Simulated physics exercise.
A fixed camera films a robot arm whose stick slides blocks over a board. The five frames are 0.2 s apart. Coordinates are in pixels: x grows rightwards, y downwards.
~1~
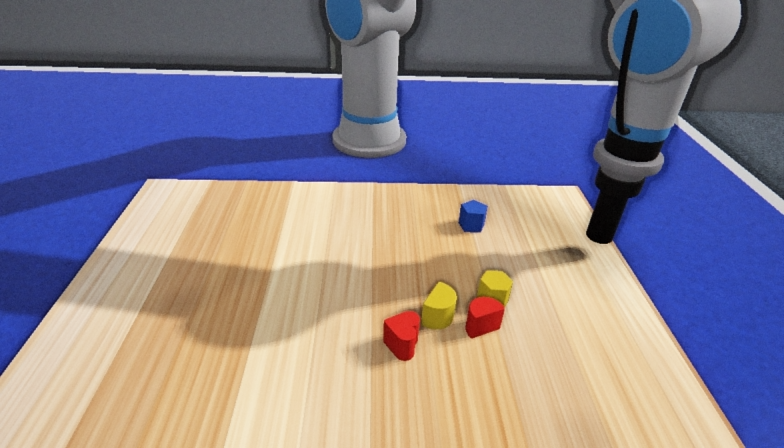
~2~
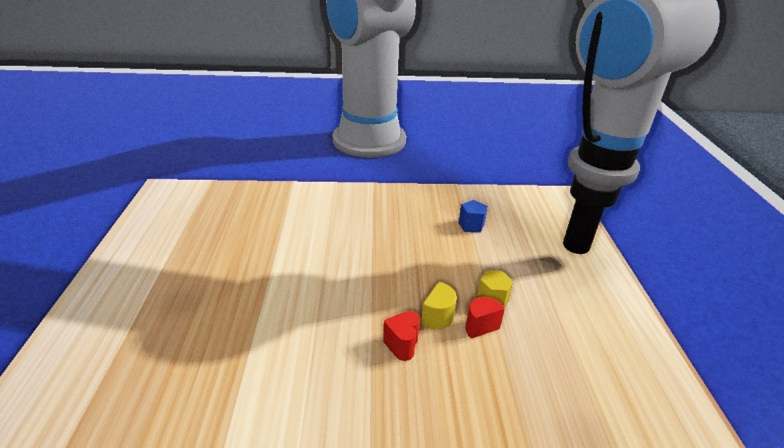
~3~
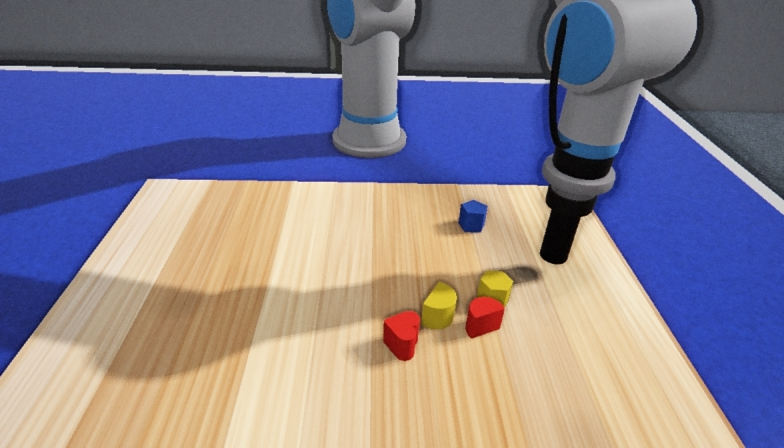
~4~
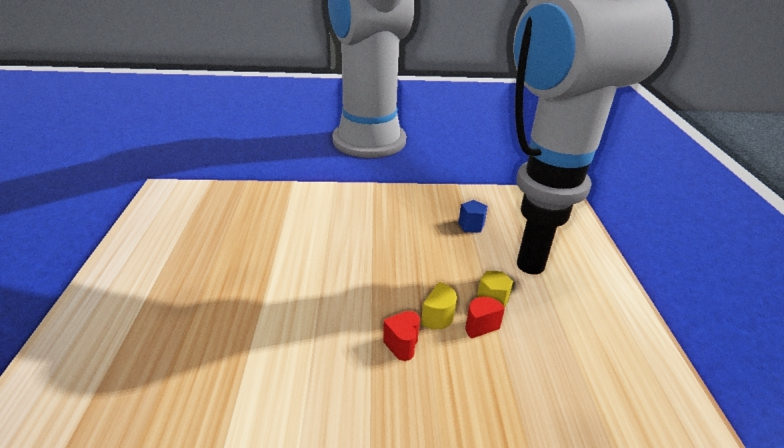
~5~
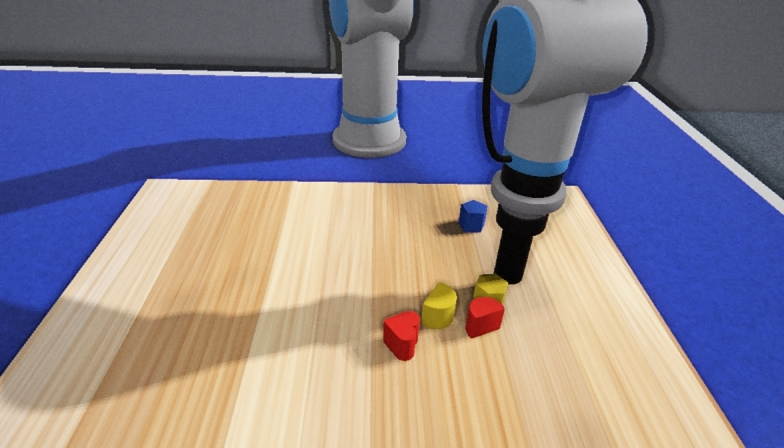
At first, a robot arm holds a black stick at the right edge of a wooden board, where red, yellow and blue blocks lie. The arm moves steadily left and toward the viewer, bringing the stick in close to the blocks, and finally the rear yellow block shifts slightly left beside it.
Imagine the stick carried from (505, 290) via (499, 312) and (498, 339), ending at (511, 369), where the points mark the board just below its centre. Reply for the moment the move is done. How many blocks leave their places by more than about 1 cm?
Total: Two.
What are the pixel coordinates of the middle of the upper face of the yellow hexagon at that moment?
Expect it around (469, 303).
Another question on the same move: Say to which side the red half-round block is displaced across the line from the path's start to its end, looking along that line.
Answer: Rightward.
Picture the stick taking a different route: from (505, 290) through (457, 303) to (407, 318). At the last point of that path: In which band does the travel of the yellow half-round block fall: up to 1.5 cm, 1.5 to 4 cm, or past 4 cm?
It travels more than 4 cm.
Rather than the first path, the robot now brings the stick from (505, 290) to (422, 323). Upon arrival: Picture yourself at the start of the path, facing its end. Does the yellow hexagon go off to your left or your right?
Toward the left.
On the path given first. One third of the way, stick at (502, 298); red half-round block at (473, 320), turned 30° anticlockwise; yellow hexagon at (475, 297), turned 25° clockwise.
Two thirds of the way, stick at (502, 324); red half-round block at (462, 328), turned 55° anticlockwise; yellow hexagon at (469, 303), turned 60° clockwise.
At the end, stick at (515, 354); yellow half-round block not moved; red half-round block at (462, 328), turned 55° anticlockwise; yellow hexagon at (469, 303), turned 60° clockwise.
